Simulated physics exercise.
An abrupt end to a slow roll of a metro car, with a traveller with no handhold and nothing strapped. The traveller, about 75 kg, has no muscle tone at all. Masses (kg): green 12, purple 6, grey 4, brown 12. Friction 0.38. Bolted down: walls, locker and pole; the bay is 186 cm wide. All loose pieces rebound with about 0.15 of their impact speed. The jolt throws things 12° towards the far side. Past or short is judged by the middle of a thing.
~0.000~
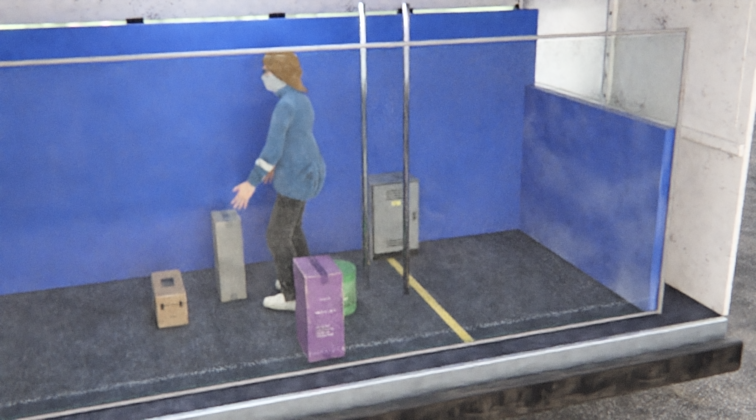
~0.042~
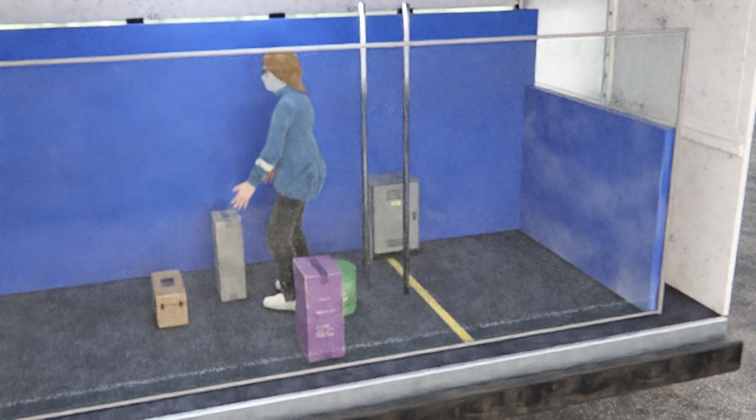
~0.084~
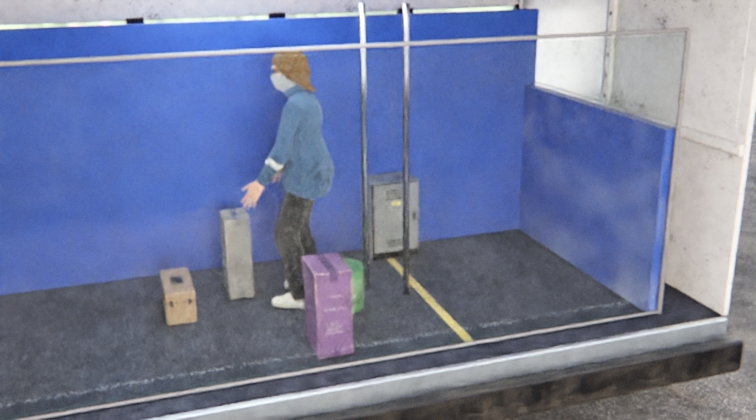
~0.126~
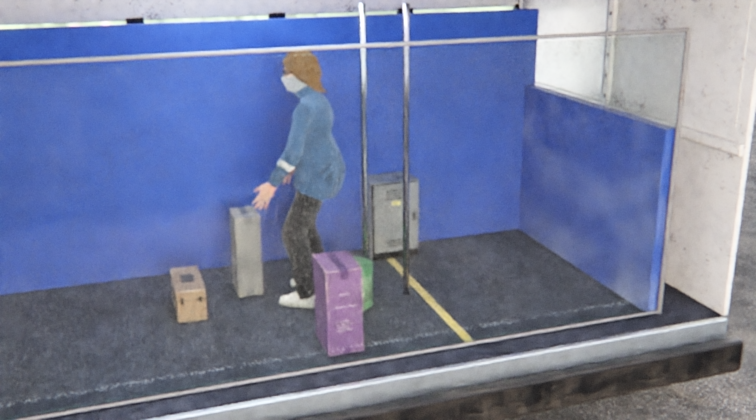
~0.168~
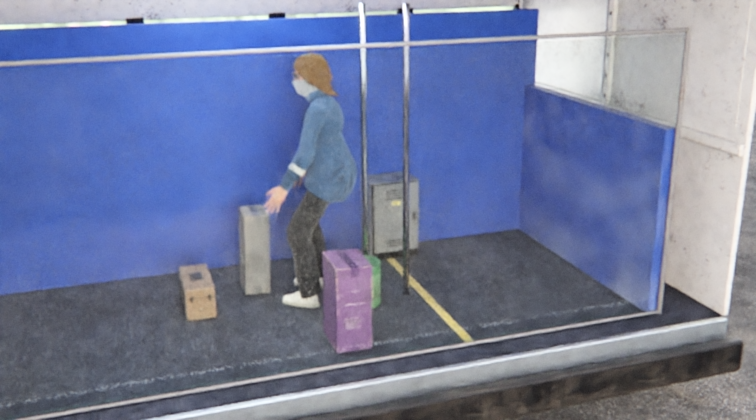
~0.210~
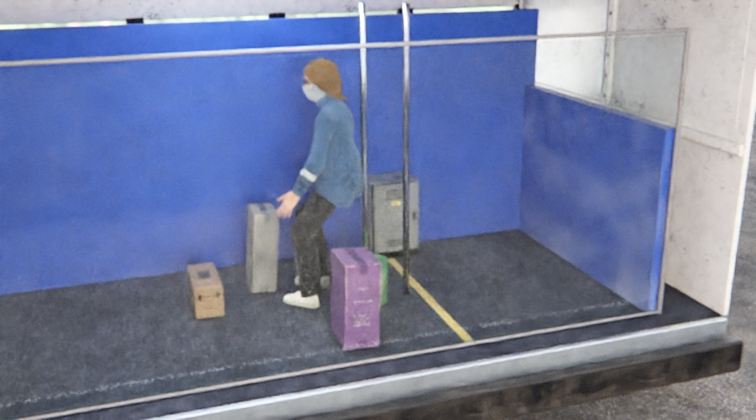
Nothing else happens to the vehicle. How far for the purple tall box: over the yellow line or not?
The purple tall box stops short of the yellow line.
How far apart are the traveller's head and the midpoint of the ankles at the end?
Some 90 cm apart.
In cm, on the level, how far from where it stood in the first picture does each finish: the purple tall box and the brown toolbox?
Purple tall box 80, brown toolbox 50.
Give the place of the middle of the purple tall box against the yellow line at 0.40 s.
Some 50 cm short of it.
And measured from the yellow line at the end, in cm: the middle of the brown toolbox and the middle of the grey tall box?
Brown toolbox 130 short, grey tall box 140 short.
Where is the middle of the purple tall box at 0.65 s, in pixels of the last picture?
At about (398, 287).
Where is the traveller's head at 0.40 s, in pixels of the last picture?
At about (360, 127).
After 0.40 s the purple tall box is 49 cm short of the yellow line, tilted 10°, near (380, 290) in the last picture's view; the brown toolbox 134 cm short of the yellow line, tilted 0°.
After 0.65 s the purple tall box is 37 cm short of the yellow line, tilted 30°, near (398, 287) in the last picture's view.
After 1.05 s the purple tall box is 13 cm short of the yellow line, tilted 90°, near (432, 308) in the last picture's view; the brown toolbox 129 cm short of the yellow line, tilted 0°.
At rest, 3.2 s, green bucket stops short of the yellow line; purple tall box stops short of the yellow line; grey tall box stops short of the yellow line; brown toolbox stops short of the yellow line; traveller's hips stop short of the yellow line; traveller's head crosses the yellow line.
